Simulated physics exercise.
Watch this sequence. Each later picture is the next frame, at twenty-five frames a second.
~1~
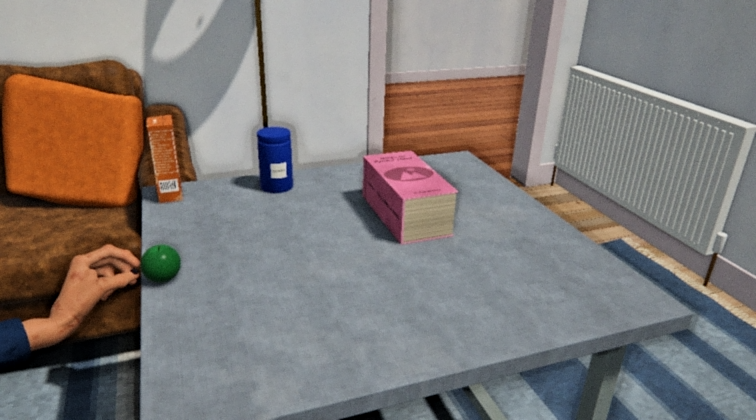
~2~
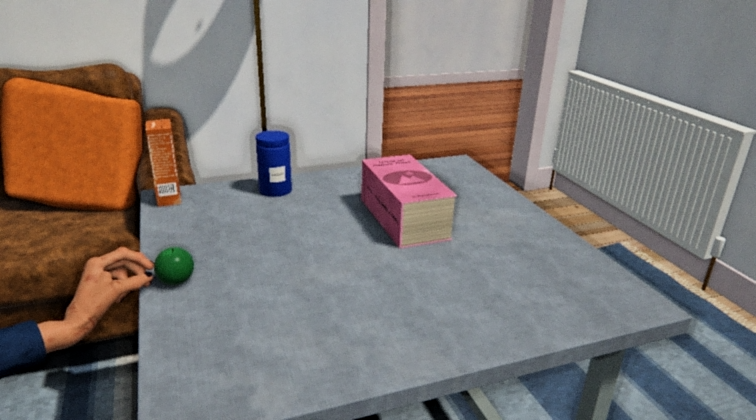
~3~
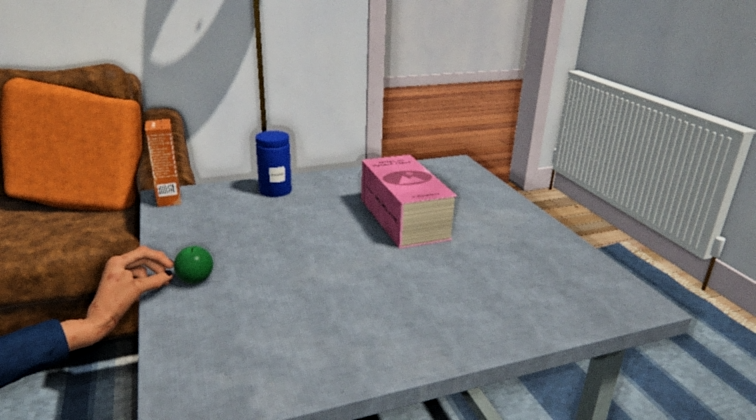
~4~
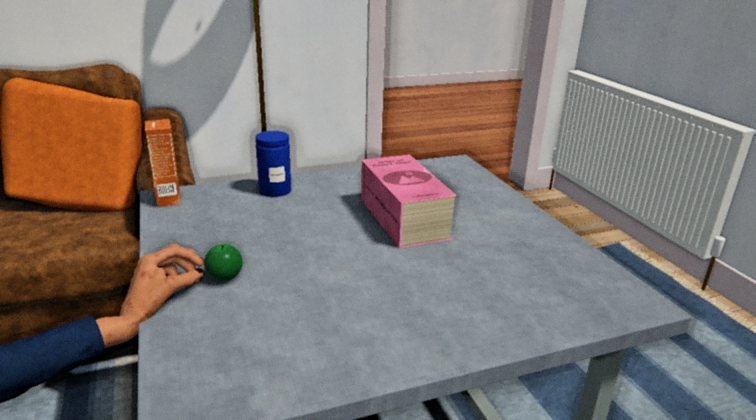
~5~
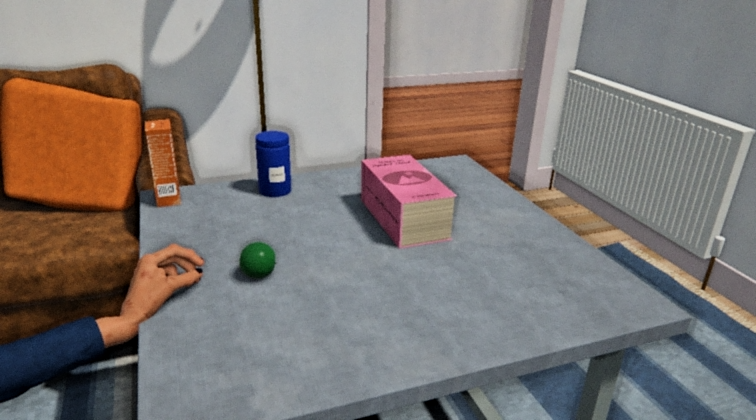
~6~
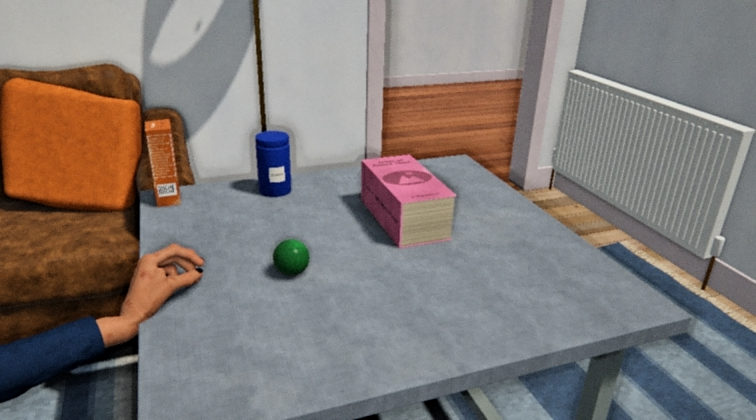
A hand pushes a green apple rightward across the gray table, and it rolls away from the fingers.
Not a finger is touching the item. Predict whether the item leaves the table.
It leaves the table.
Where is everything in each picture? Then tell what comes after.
In the first frame, under the hand; green apple (160, 263).
In the second frame, under the hand; green apple (174, 266).
In the third frame, under the hand; green apple (193, 265).
In the fourth frame, green apple (223, 262).
In the fifth frame, green apple (258, 260) rolled about its own width.
In the sixth frame, green apple (291, 257) rolled well along.
Then, 0.20 s after the last picture, green apple rolled well along near (446, 246).
Then, 0.60 s after the last picture, green apple now off the table.
Then, 0.90 s after the last picture, things are still on the move.
Then, 1.20 s after the last picture, as before.
By the end, off the table, green apple.
